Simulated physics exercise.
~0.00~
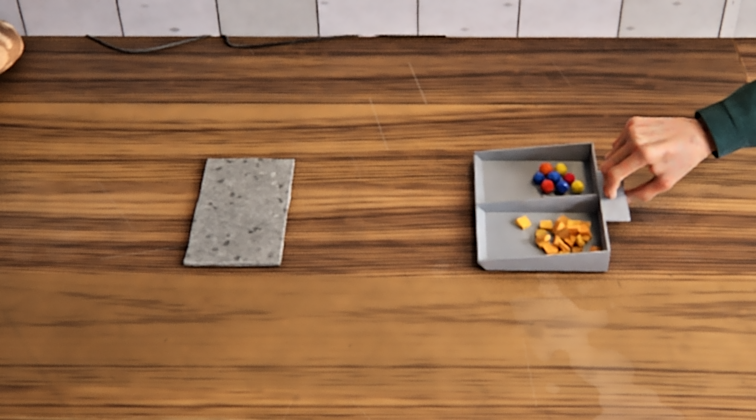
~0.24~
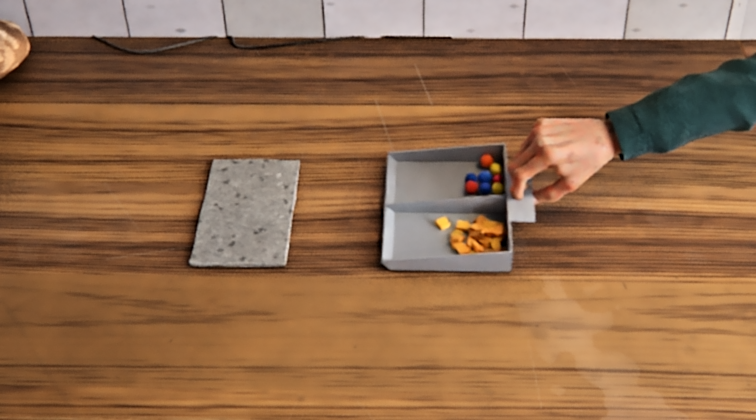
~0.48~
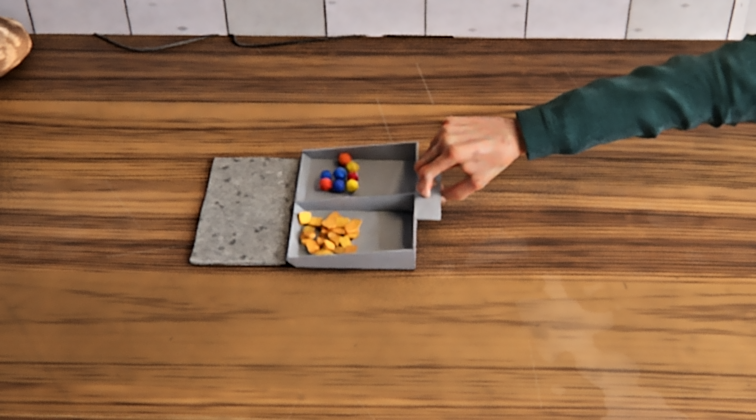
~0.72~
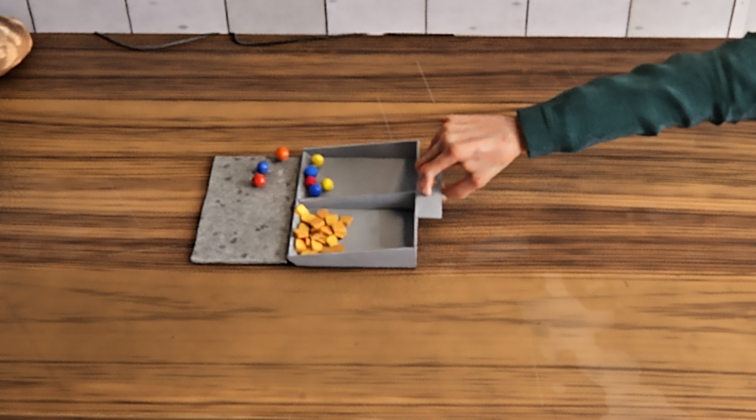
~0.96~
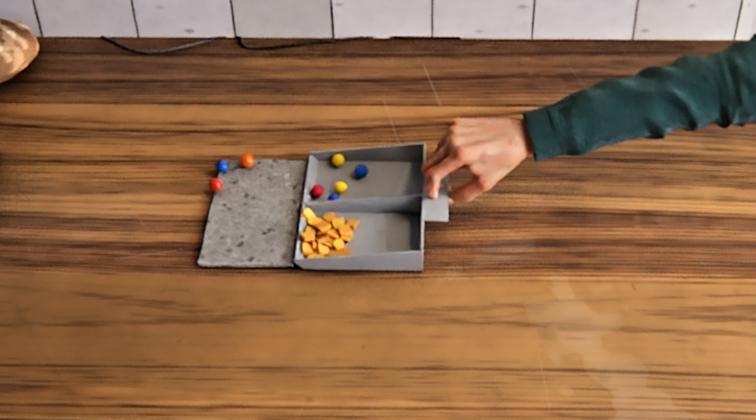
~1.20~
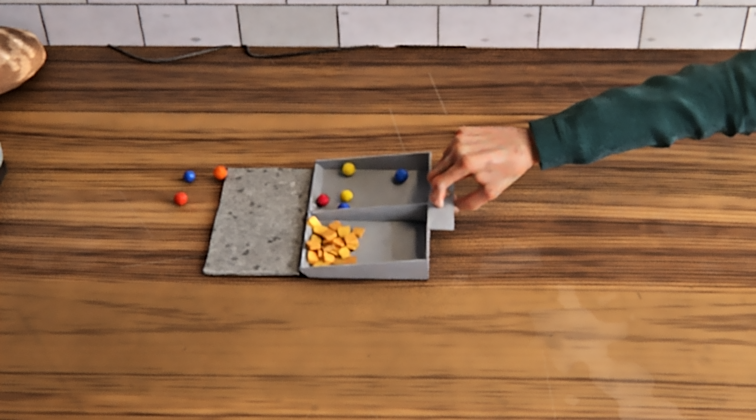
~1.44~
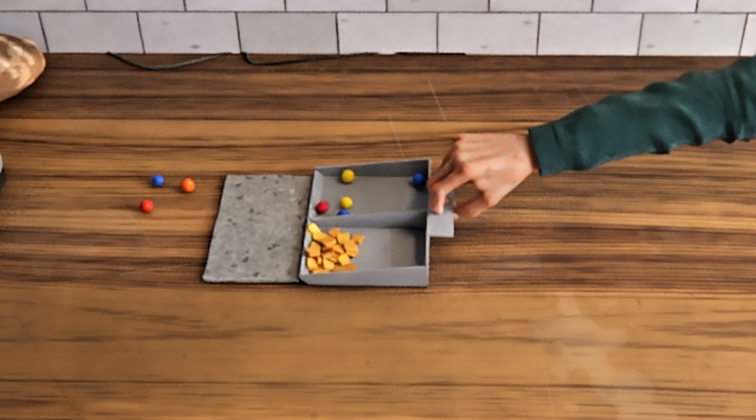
The video shows a hand sliding a divided gray tray left across a wooden table until it stops against a speckled slab. Orange pieces shift toward the front rim but stay inside, while three of the colorful balls roll out across the slab onto the table.
